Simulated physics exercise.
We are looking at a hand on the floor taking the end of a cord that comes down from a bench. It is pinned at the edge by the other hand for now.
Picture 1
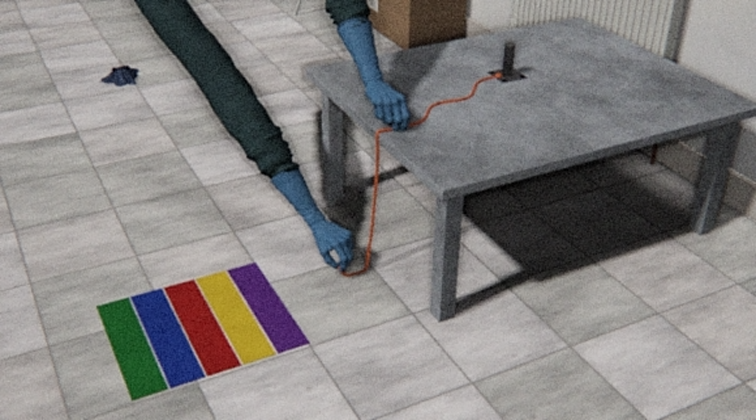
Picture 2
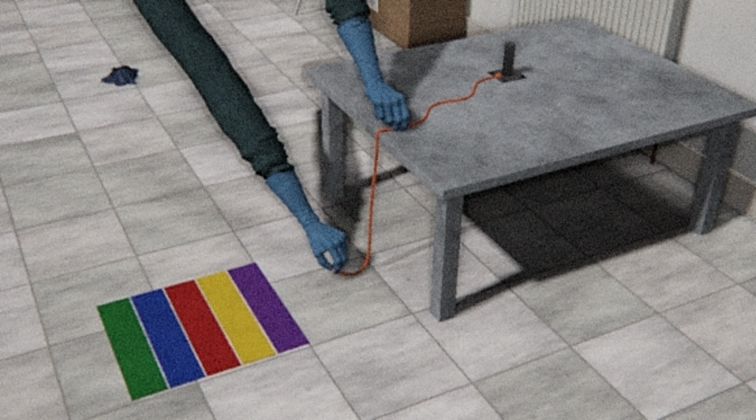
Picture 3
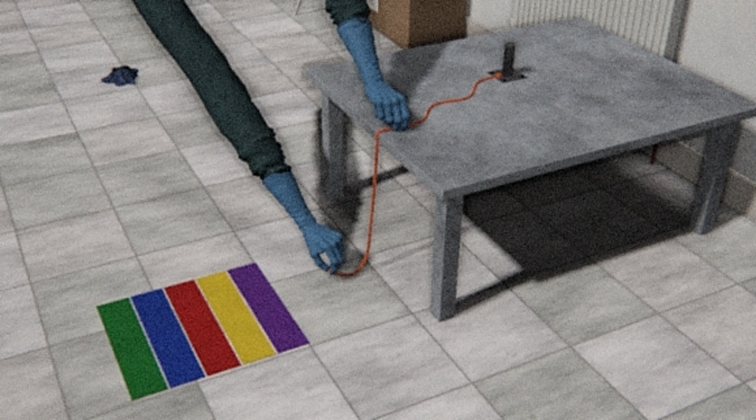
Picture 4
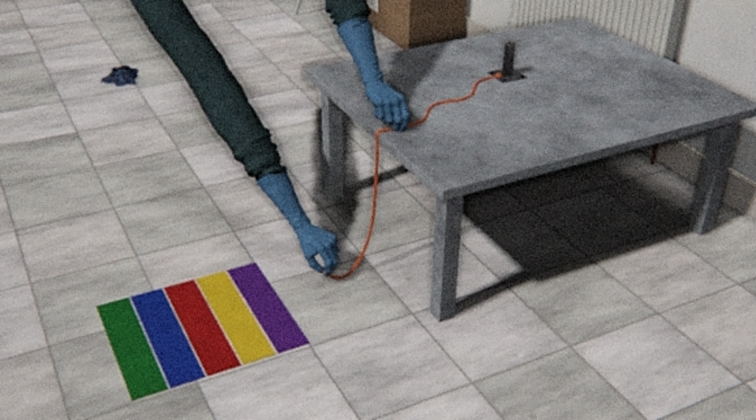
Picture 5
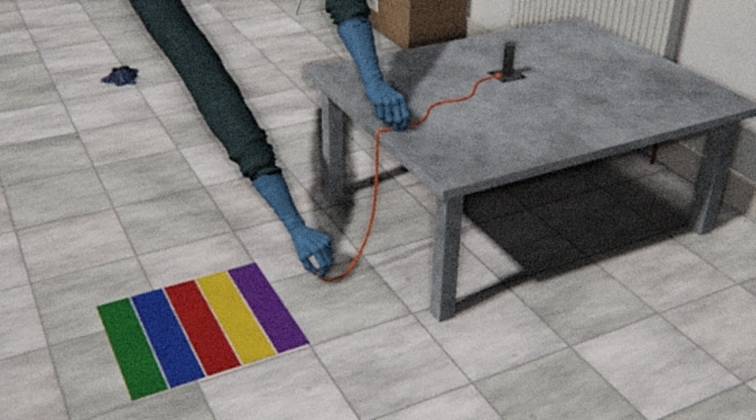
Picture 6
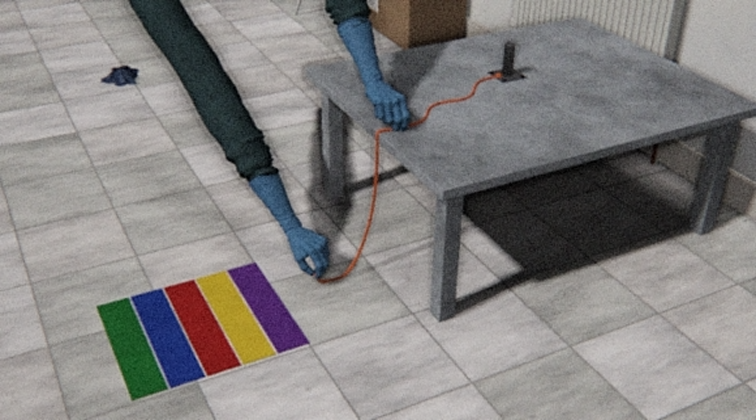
A gloved hand near the floor slowly drew the end of an orange cord a short way left, toward a patch of coloured stripes, while the other hand held the cord at the table's edge.
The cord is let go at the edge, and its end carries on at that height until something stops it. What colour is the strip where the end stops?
It is yellow.
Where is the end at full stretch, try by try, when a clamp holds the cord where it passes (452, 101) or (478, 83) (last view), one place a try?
The spots come out as (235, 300) and (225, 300), in that order.
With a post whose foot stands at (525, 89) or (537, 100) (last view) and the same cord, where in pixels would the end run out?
Try 1 gives (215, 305) and try 2 gives (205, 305).
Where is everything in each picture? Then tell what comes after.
The first frame shows end (339, 268); purple (284, 332); yellow (250, 343); red (216, 353); blue (180, 365); green (143, 376).
The second frame shows end (333, 269); cord through (479, 82) (452, 101) (420, 122) (377, 150) (371, 207) (367, 260).
The third frame shows end (330, 270).
The fourth frame shows end (324, 272); cord through (479, 82) (452, 101) (420, 122) (377, 150) (374, 206) (359, 260).
The fifth frame shows end (319, 274).
The sixth frame shows end (315, 275); cord through (479, 82) (452, 101) (420, 122) (377, 150) (373, 207) (355, 261).
Early on, end near (282, 284); short of the strips.
Midway, end near (246, 294); over yellow.
At the end of the slack, end near (225, 301); over yellow. It halts on the yellow strip.
